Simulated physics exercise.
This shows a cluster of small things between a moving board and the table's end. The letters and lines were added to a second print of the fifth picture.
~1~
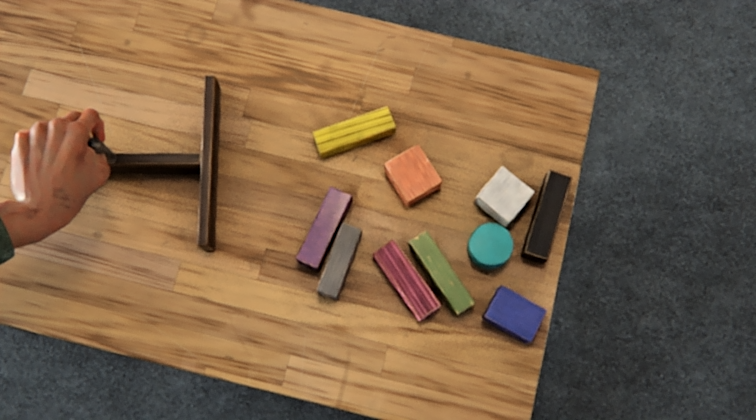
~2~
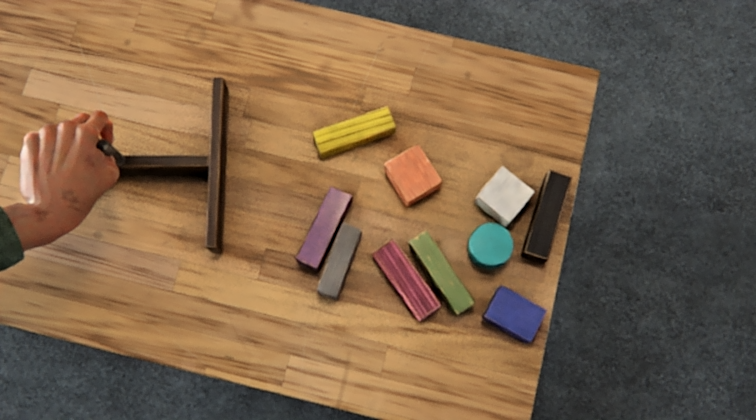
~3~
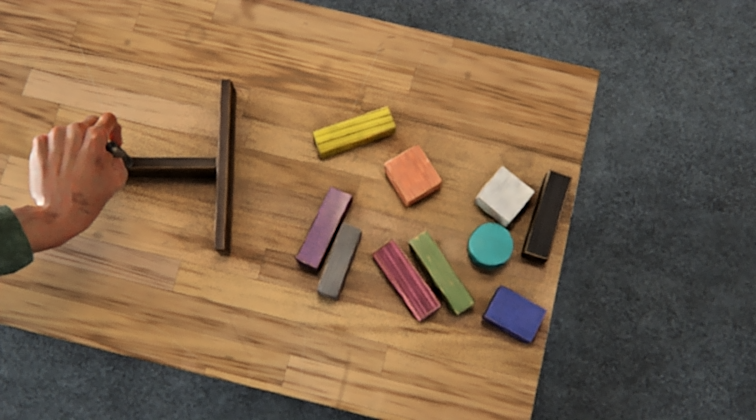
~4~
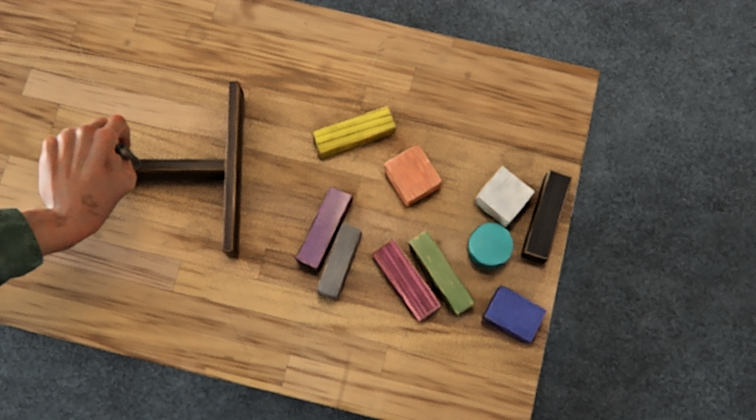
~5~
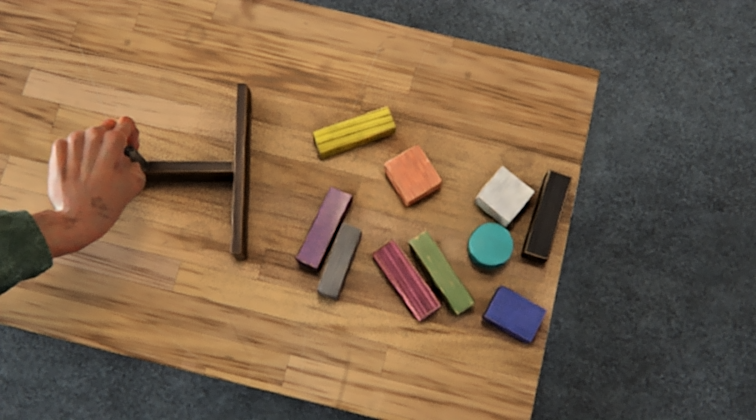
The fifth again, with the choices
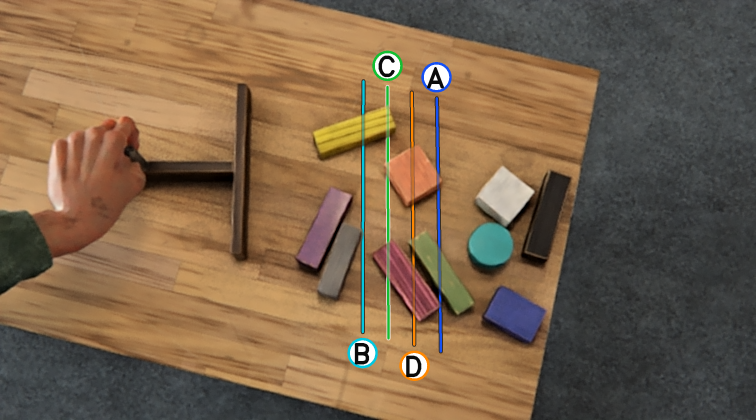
A hand at the left grips a dark T-shaped wooden tool on a striped light-wood tabletop, seen from above against grey carpet. To the right lie a yellow stick, an orange block, purple, grey, pink and green bars, a white block, a turquoise round piece, a blue block and a dark bar near the edge. The hand slides the tool slowly a short way rightward, touching none of the pieces, which stay still, as does the camera.
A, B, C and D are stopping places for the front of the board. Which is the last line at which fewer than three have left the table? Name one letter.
It should halt at A.
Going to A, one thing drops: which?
The blue block.
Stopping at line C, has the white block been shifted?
By then, no.
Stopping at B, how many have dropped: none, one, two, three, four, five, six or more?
The count is none.
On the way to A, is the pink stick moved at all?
Yes.
On the marked copy, A at (439, 221); B at (363, 203); C at (388, 208); D at (413, 214).
Taking A. A third of the way, board (310, 183); yellow stick (359, 133); grey bar (351, 263).
Two thirds of the way, board (382, 200); turquoise tin (501, 247); green bar (470, 271).
When it is over, board (436, 213); blue block over the edge; black stick (570, 219); one fallen.
As for the rest, B is within the limit but short; C is within the limit but short; D is within the limit but short.
